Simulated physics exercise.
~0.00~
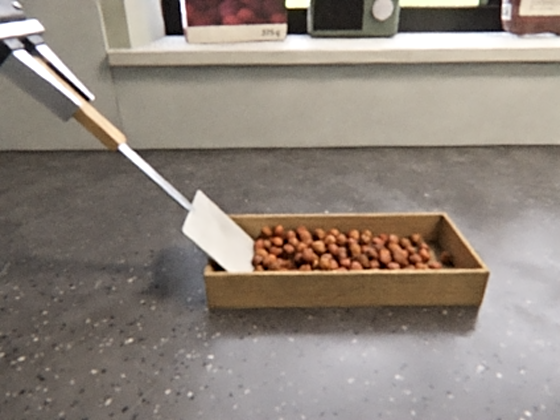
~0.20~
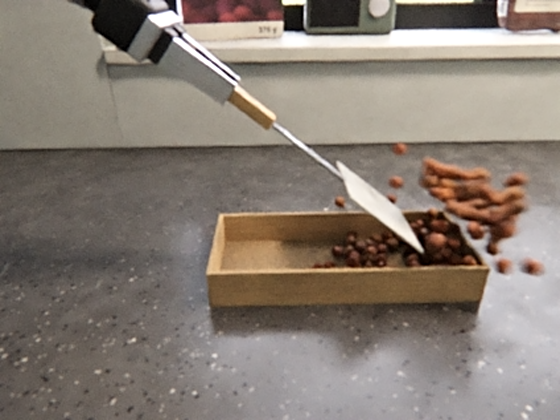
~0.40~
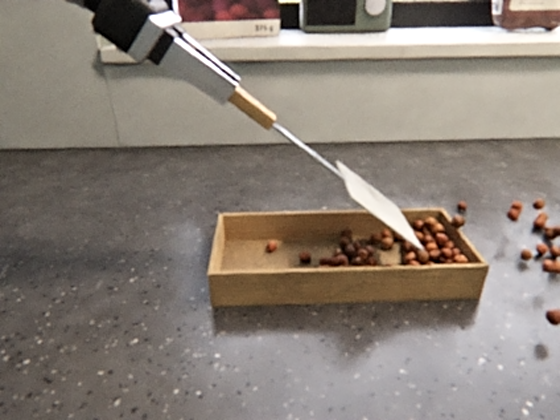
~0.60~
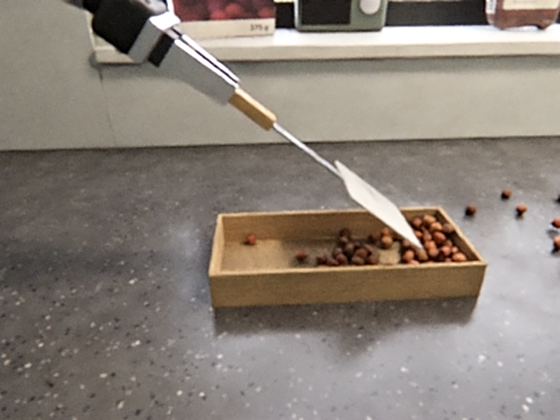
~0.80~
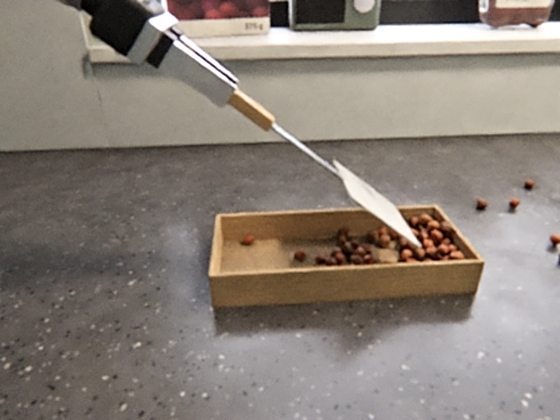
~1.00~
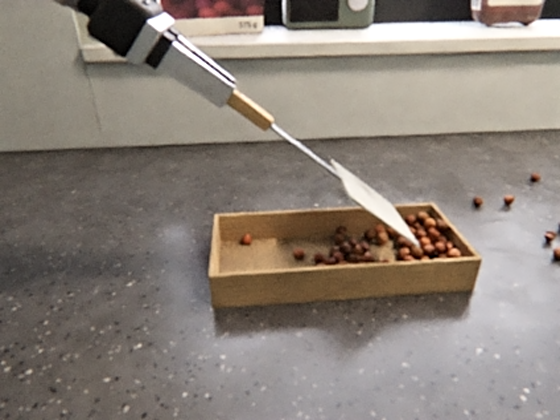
Reddish-brown hazelnuts flew over the right end of a wooden tray as a robot arm swept its pale paddle through them from the left, scattering some across the dark speckled counter, while the rest stayed in the tray, mostly bunched toward the right.
